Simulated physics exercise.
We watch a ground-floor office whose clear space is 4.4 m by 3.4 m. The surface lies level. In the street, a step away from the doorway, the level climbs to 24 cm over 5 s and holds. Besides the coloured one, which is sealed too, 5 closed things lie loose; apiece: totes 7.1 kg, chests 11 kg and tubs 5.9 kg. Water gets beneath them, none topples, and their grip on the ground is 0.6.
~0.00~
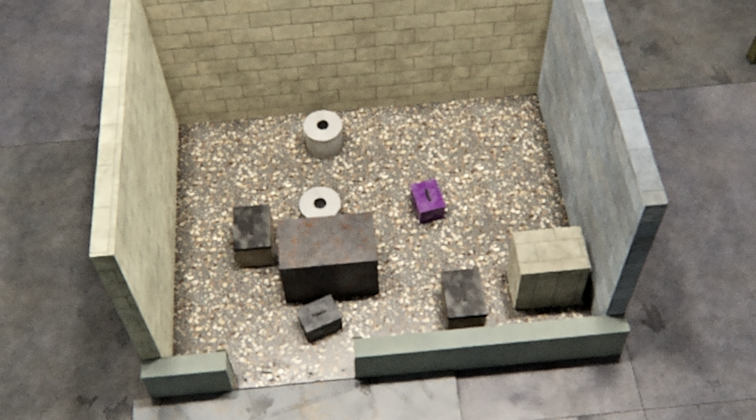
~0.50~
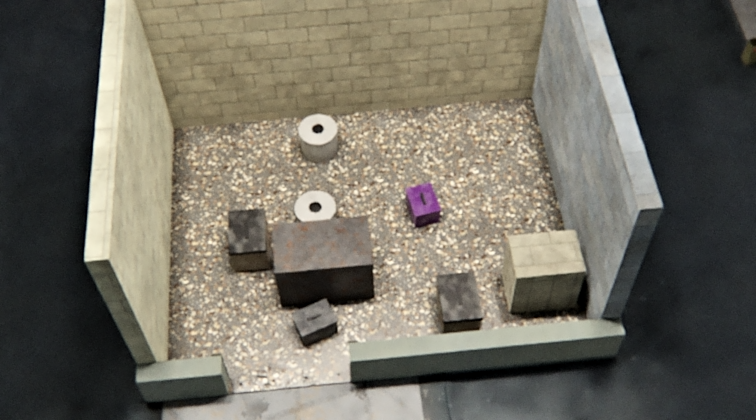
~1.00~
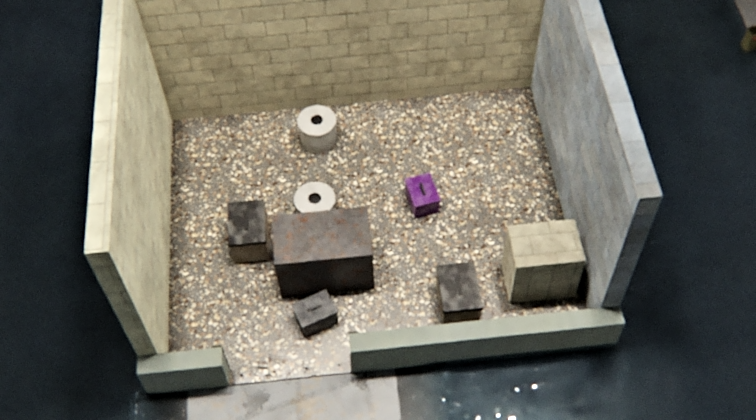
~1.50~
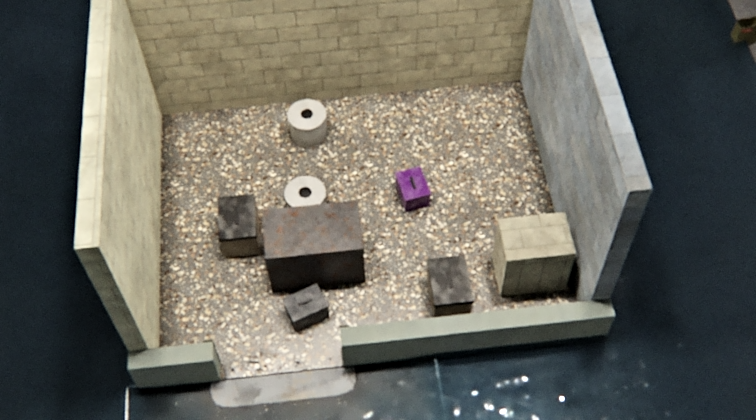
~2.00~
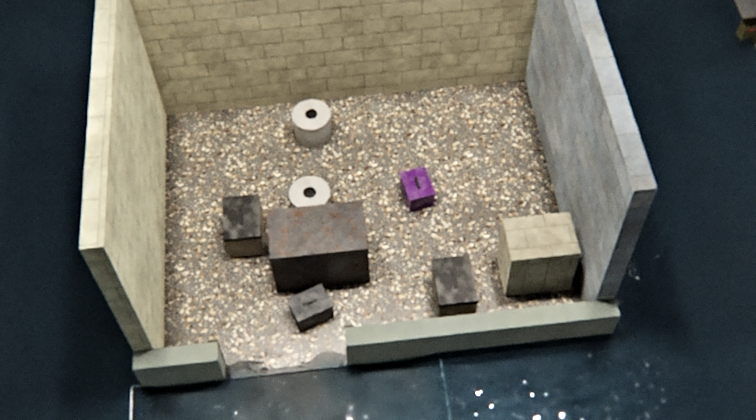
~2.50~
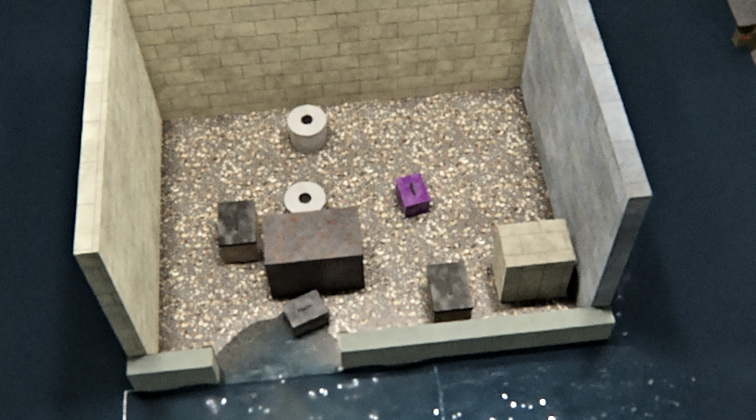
Water spread across the dark ground outside a small walled room with a pebbly floor, then crept in through the front gap, while the purple box and the other boxes and tubs stayed put.
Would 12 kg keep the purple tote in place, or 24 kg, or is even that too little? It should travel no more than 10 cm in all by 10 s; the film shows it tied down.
Verdict: The smaller load will do.
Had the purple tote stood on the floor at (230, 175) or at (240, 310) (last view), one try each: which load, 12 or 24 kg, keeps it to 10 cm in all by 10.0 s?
In that order: Only the larger holds; neither holds.
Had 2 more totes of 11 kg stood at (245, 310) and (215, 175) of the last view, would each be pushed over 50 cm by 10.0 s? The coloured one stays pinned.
In that order: More, over.
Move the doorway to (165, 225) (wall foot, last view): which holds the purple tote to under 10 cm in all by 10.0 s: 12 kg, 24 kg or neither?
In that case only the larger load is enough.
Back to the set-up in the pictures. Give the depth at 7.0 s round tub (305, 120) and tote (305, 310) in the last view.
Roughly 5 and 11 cm.
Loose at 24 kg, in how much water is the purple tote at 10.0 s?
About 7 cm.
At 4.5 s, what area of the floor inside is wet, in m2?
Some 4.0 m2.
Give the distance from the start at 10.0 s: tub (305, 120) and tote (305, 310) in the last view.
In that order: 200 cm, 150 cm.
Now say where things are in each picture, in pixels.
In the first picture, the purple tote at (428, 195), on the bottom; 0.0 m2 under water; 0 of 6 have shifted.
In the second picture, the purple tote at (423, 199), on the bottom; 0.0 m2 under water; 0 of 6 have shifted.
In the third picture, the purple tote at (422, 189), on the bottom; 0.0 m2 under water; 0 of 6 have shifted.
In the fourth picture, the purple tote at (413, 183) rests on the ground; 0.0 m2 under water; 0 of 6 have shifted.
In the fifth picture, the purple tote at (417, 183) rests on the ground; 0.0 m2 under water; 0 of 6 have shifted.
In the sixth picture, the purple tote at (413, 189) rests on the ground; water covers 0.4 m2; 0 of 6 have shifted.
After 3.5 s the purple tote would be 0 cm from its start with 12 kg and 0 cm from its start with 24 kg; 0 cm of water round it then.
After 4.5 s the purple tote would be 0 cm from its start with 12 kg and 0 cm from its start with 24 kg; 0 cm of water round it then.
After 7.0 s the purple tote would be 0 cm from its start with 12 kg and 0 cm from its start with 24 kg; 0 cm of water round it then.
After 10.0 s the purple tote would be 0 cm from its start with 12 kg and 0 cm from its start with 24 kg; 7 cm of water round it then.
